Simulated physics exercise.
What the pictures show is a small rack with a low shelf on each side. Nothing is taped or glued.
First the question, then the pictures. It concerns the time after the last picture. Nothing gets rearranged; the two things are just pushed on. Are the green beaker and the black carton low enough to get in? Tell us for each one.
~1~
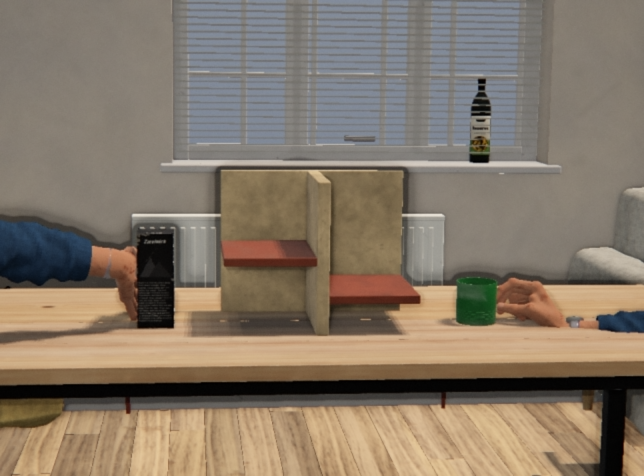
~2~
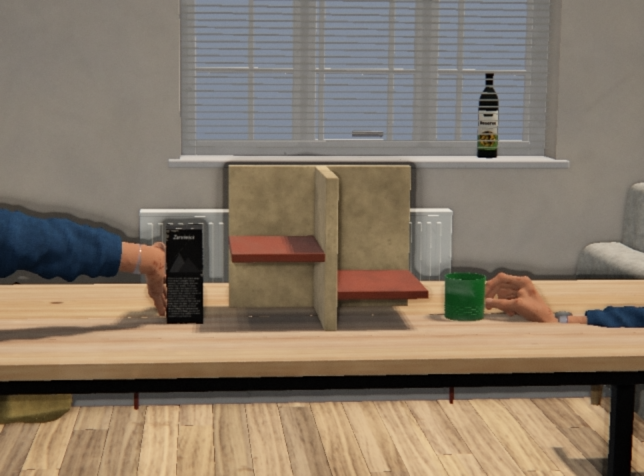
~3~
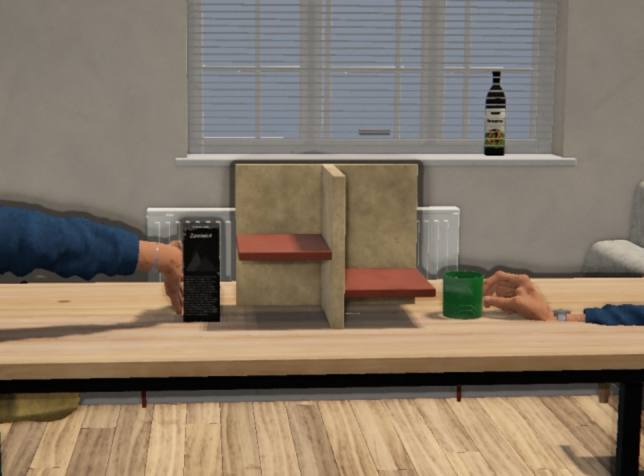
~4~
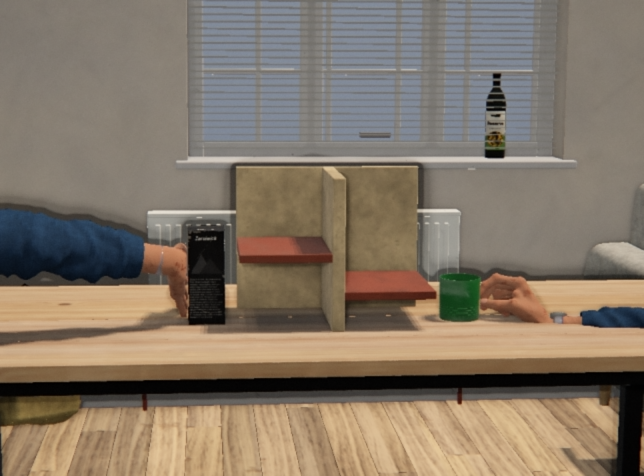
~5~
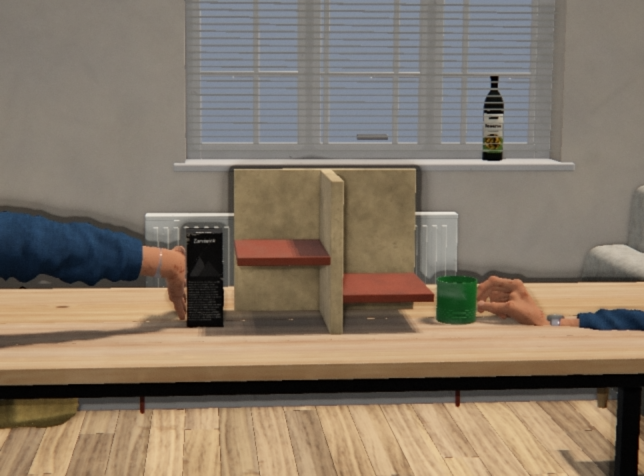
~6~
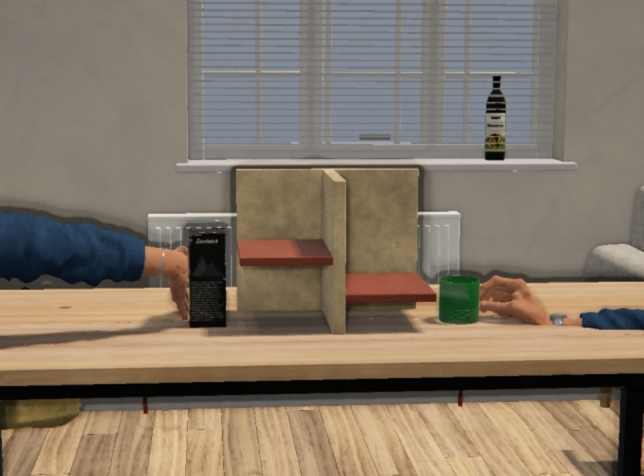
Green beaker: Blocked; black carton: Blocked.
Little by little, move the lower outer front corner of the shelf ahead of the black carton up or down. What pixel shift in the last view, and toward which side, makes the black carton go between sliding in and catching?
Shift approx. 28 px, direction up.
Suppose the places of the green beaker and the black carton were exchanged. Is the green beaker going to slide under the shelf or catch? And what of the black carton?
Green beaker - clear; black carton - blocked.
Then, 0.18 s later than the last frame, green beaker sliding up to the opening near (456, 300); black carton sliding up to the opening near (211, 278).
Then, 0.24 s later than the last frame, green beaker sliding up to the opening near (450, 300); black carton sliding up to the opening near (217, 278).
Then, 0.46 s later than the last frame, green beaker stopped at the opening near (447, 300); black carton stopped at the opening near (219, 278).
When it is over, the green beaker is too tall, near (447, 300); the black carton is too tall, near (219, 278).
